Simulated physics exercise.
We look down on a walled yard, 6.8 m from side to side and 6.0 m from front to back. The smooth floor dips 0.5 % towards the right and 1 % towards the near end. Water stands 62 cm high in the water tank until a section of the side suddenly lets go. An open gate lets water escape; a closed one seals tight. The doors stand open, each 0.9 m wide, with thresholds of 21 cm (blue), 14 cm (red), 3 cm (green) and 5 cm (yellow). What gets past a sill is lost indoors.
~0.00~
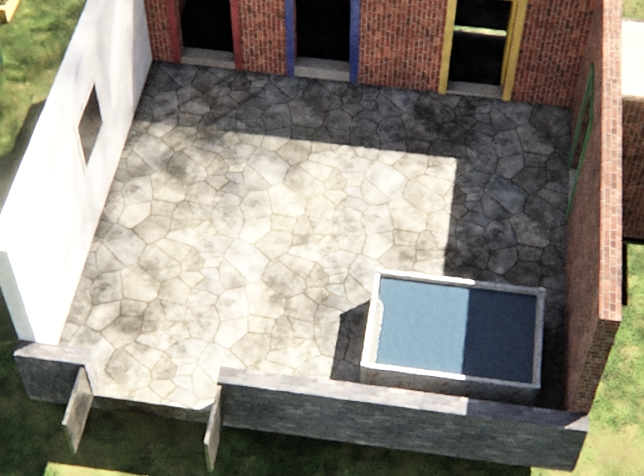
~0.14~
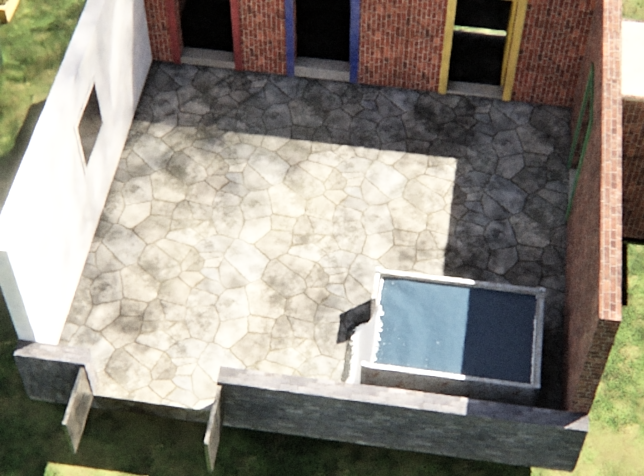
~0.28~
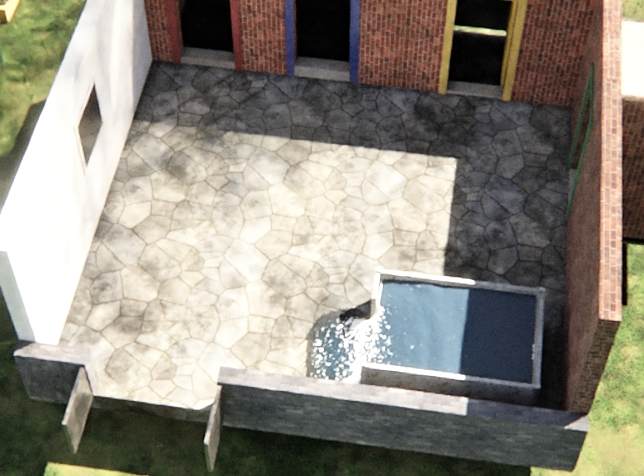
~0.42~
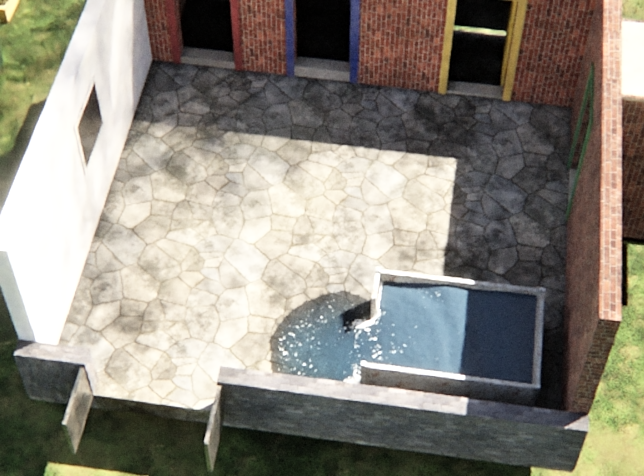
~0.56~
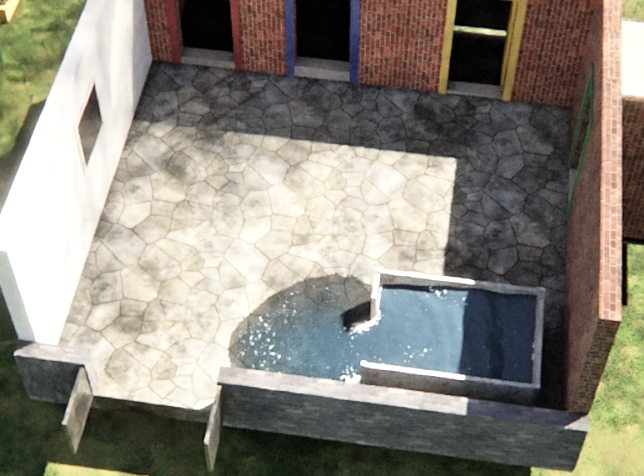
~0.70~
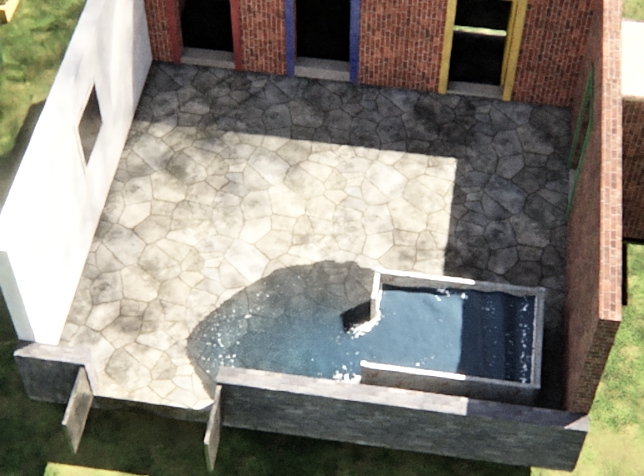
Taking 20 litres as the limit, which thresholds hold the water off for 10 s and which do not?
The water let in: At the blue door it does not reach the limit; at the red door it stays under the limit; at the green door it does not reach the limit; at the yellow door it keeps below the limit.
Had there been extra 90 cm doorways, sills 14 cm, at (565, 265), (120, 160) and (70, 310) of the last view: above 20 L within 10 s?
In that order: Below, under, above.
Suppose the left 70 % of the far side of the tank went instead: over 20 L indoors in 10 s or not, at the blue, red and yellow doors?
Against that limit: Blue under, red below, yellow above.
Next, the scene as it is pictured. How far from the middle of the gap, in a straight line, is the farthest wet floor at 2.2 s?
About 4.6 m.
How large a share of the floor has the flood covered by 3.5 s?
About 40 per cent.
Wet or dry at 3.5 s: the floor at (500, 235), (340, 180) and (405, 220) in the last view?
In that order: Still dry, dry, still dry.
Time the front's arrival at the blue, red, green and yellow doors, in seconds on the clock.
Arrival: Blue 5.0 s, red 4.0 s, green 9.0 s, yellow 6.5 s.
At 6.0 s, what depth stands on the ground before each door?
In cm: Blue 7, red 11, green 0, yellow 0.
After 1.4 s water covers 25 % of the floor and is deepest (30 cm) near (350, 365); blue door not reached, red door not reached, green door not reached, yellow door not reached.
After 2.2 s water covers 30 % of the floor and is deepest (32 cm) near (80, 318); blue door not reached, red door not reached, green door not reached, yellow door not reached.
After 3.5 s water covers 40 % of the floor and is deepest (22 cm) near (49, 372); blue door not reached, red door not reached, green door not reached, yellow door not reached.
After 6.0 s water covers 60 % of the floor and is deepest (12 cm) near (145, 85); blue door 7 cm at the sill, 0 L in, red door 11 cm at the sill, 0 L in, green door not reached, yellow door not reached.
After 10.0 s water covers 95 % of the floor and is deepest (8 cm) near (563, 142); blue door 4 cm at the sill, 0 L in, red door 4 cm at the sill, 0 L in, green door 6 cm at the sill, 5 L in, yellow door 2 cm at the sill, 0 L in.
